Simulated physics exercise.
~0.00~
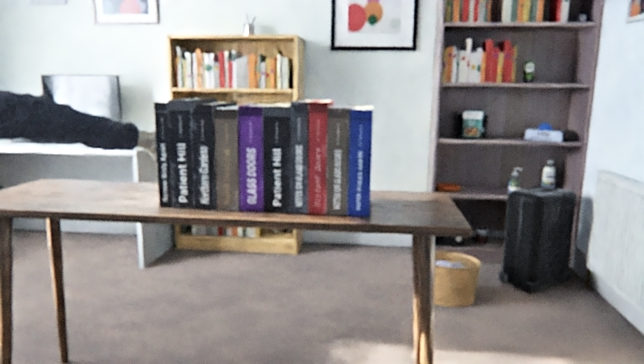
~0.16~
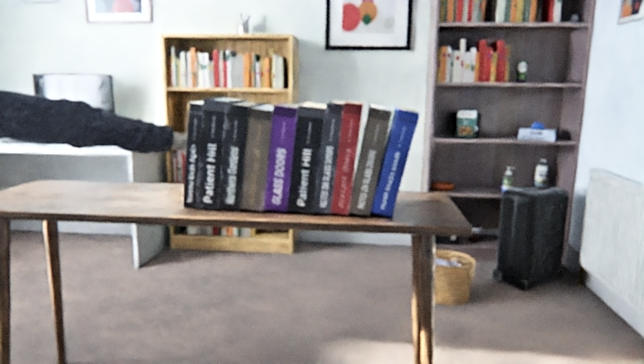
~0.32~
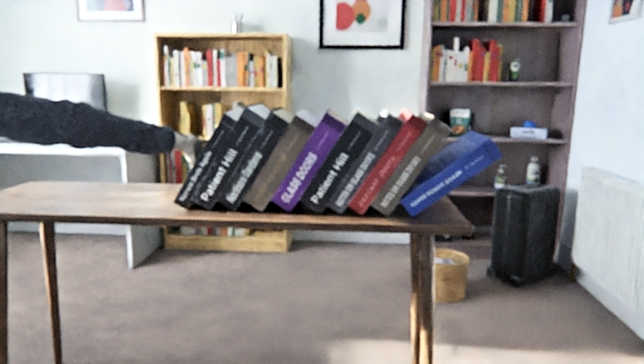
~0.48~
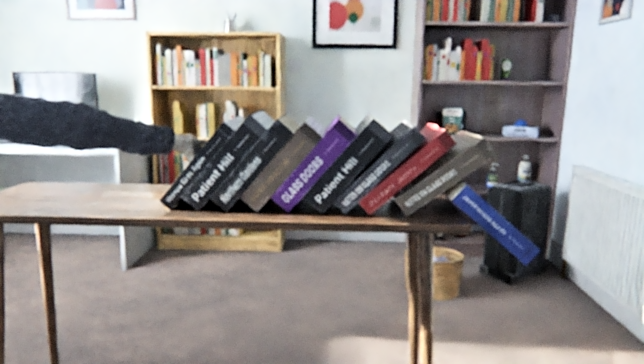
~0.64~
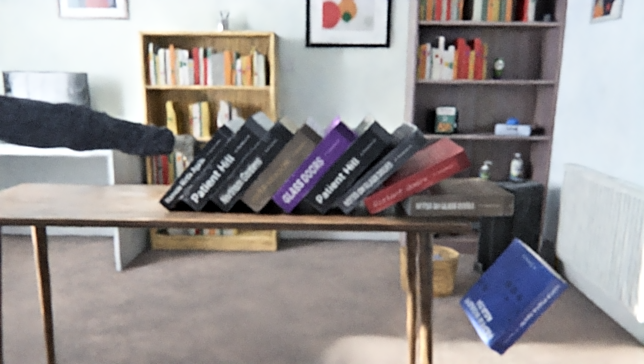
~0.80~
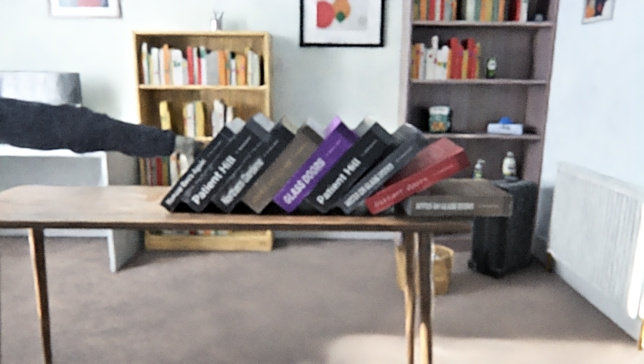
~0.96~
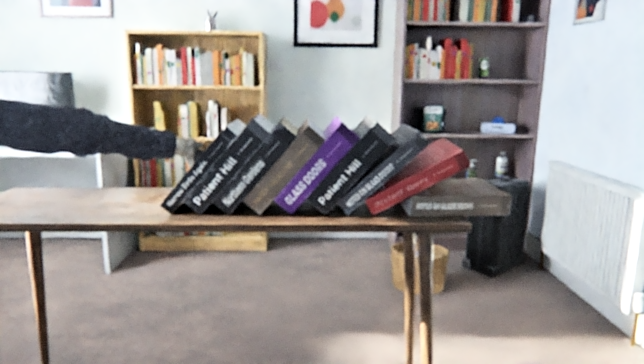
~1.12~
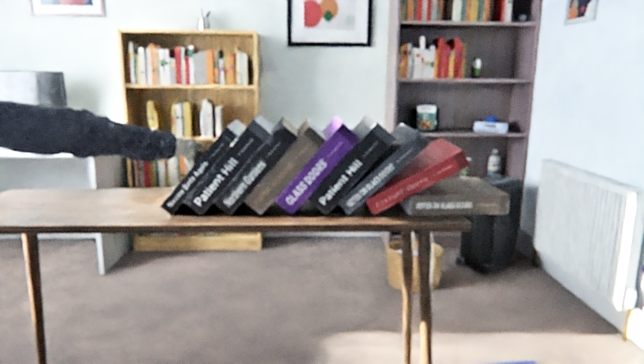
To begin with, a row of thick, book-like files stands upright on a wooden table, with a dark-sleeved arm at the left. The arm pushes the first one, and the whole row leans over to the right. The tilt deepens until the blue file at the far end tips past the table's edge and drops, turning over as it falls. Behind it, the red file slumps further and the grey-brown one beside it settles flat, jutting over the edge. The arm stays still while the remaining files rest in a slant, the red and purple ones still on the table.
